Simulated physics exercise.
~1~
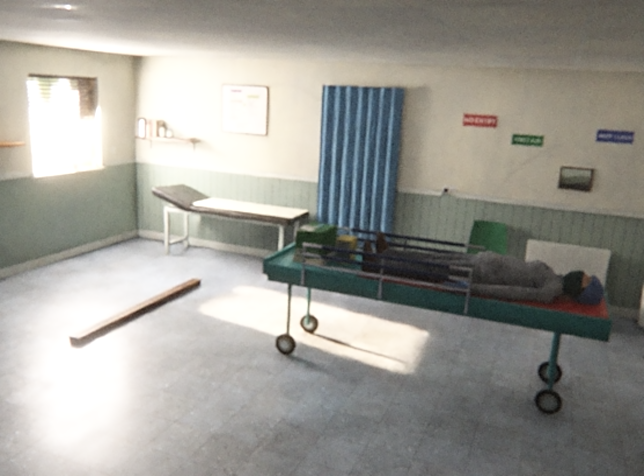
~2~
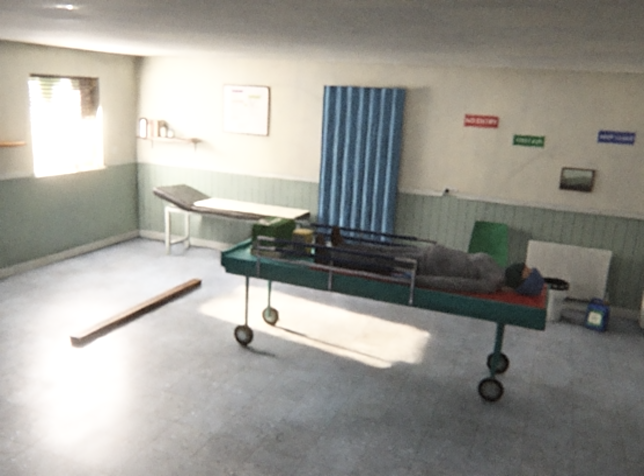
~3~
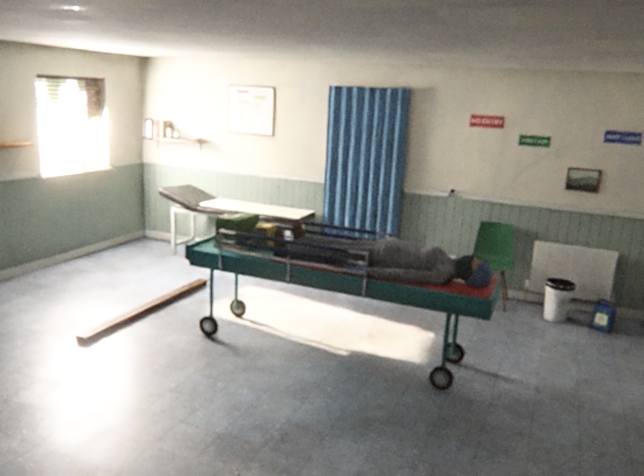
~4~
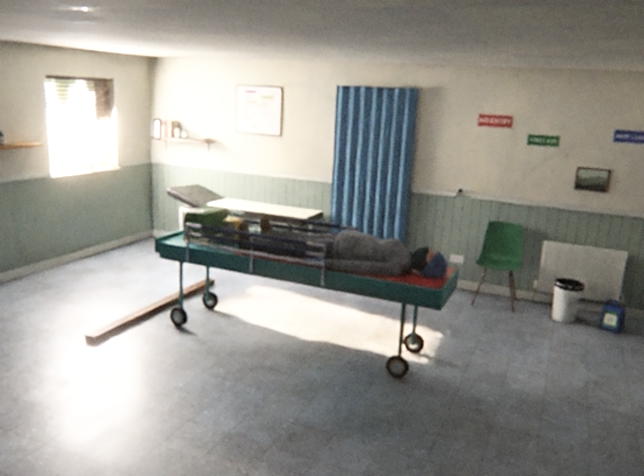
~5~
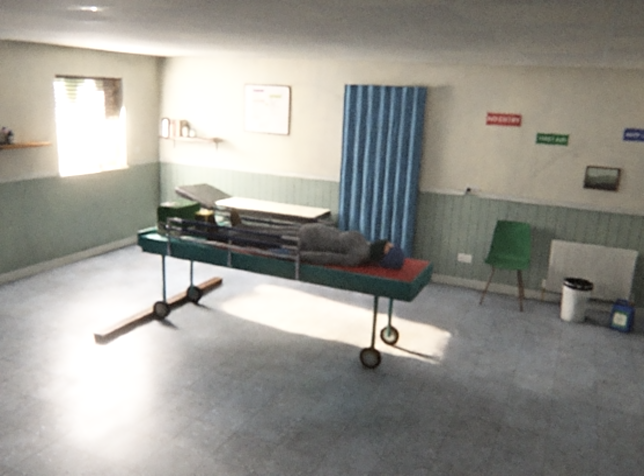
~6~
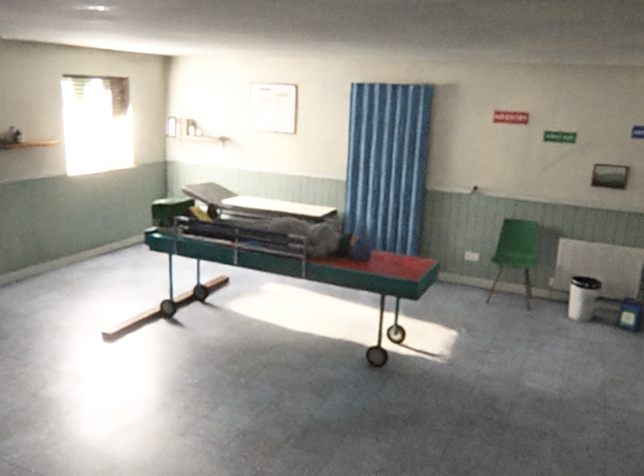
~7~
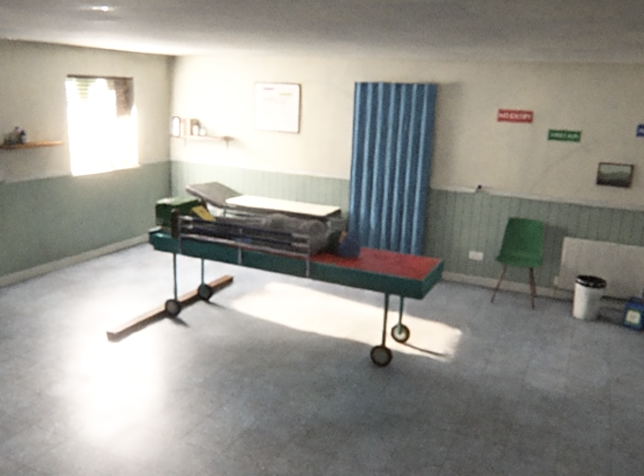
A trolley carrying a lying person rolls left, stops at a sill, and the person slides left.
